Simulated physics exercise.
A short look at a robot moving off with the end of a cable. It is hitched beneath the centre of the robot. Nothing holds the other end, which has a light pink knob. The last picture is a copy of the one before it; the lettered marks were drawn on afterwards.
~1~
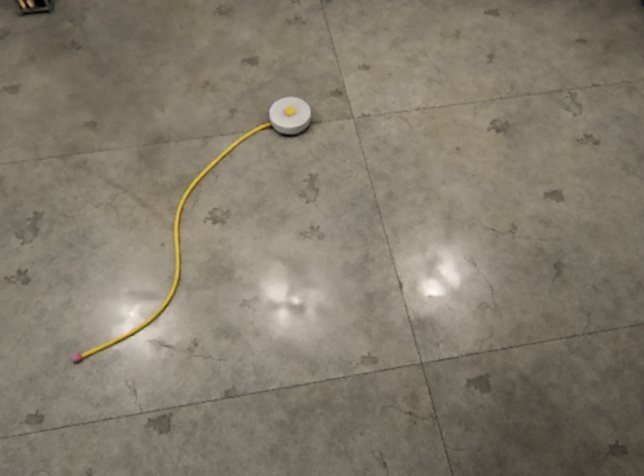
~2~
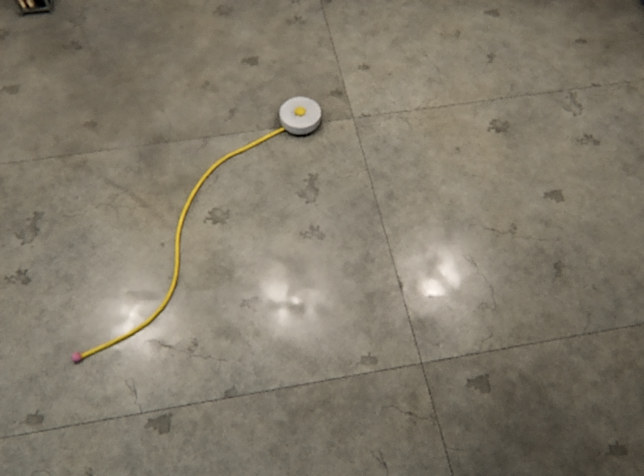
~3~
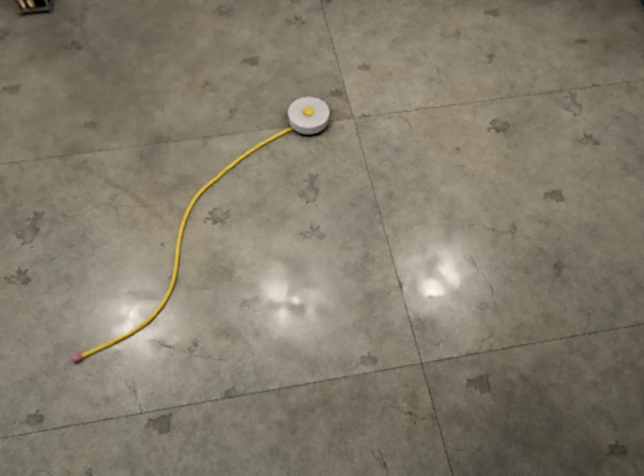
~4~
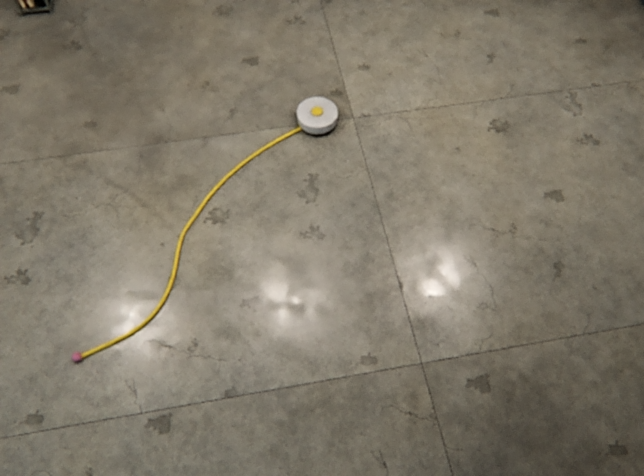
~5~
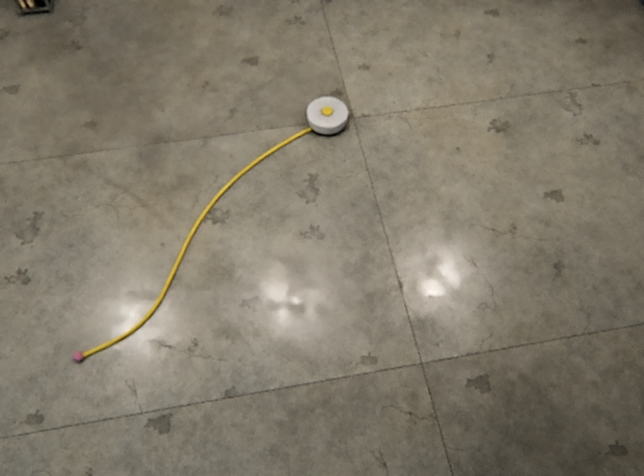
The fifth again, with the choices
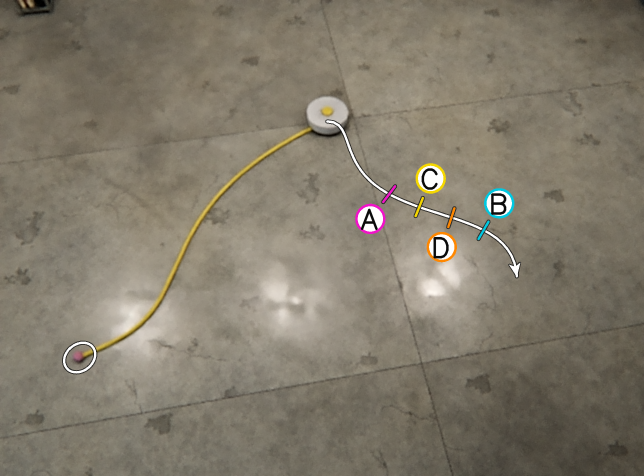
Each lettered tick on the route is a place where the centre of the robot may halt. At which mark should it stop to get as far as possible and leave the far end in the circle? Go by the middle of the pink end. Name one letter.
It should halt at C.
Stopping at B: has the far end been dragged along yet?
Yes.
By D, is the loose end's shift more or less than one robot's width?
Less.
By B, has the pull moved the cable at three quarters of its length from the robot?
Yes.
On the marked copy, A at (389, 194); B at (484, 230); C at (419, 207); D at (451, 218); the ring at (80, 357); the route from (327, 121) via (406, 202) to (517, 277).
Taking C. A third of the way, robot (351, 147), middle of the cable (208, 217), free end (82, 355).
Two thirds of the way, robot (380, 183), middle of the cable (211, 218), free end (82, 355).
When it is over, robot (421, 203), middle of the cable (241, 233), free end (86, 353); the free end is still in its ring.
As for the rest, A is safe but short; B drags the free end to (125, 325); D drags the free end to (104, 342).
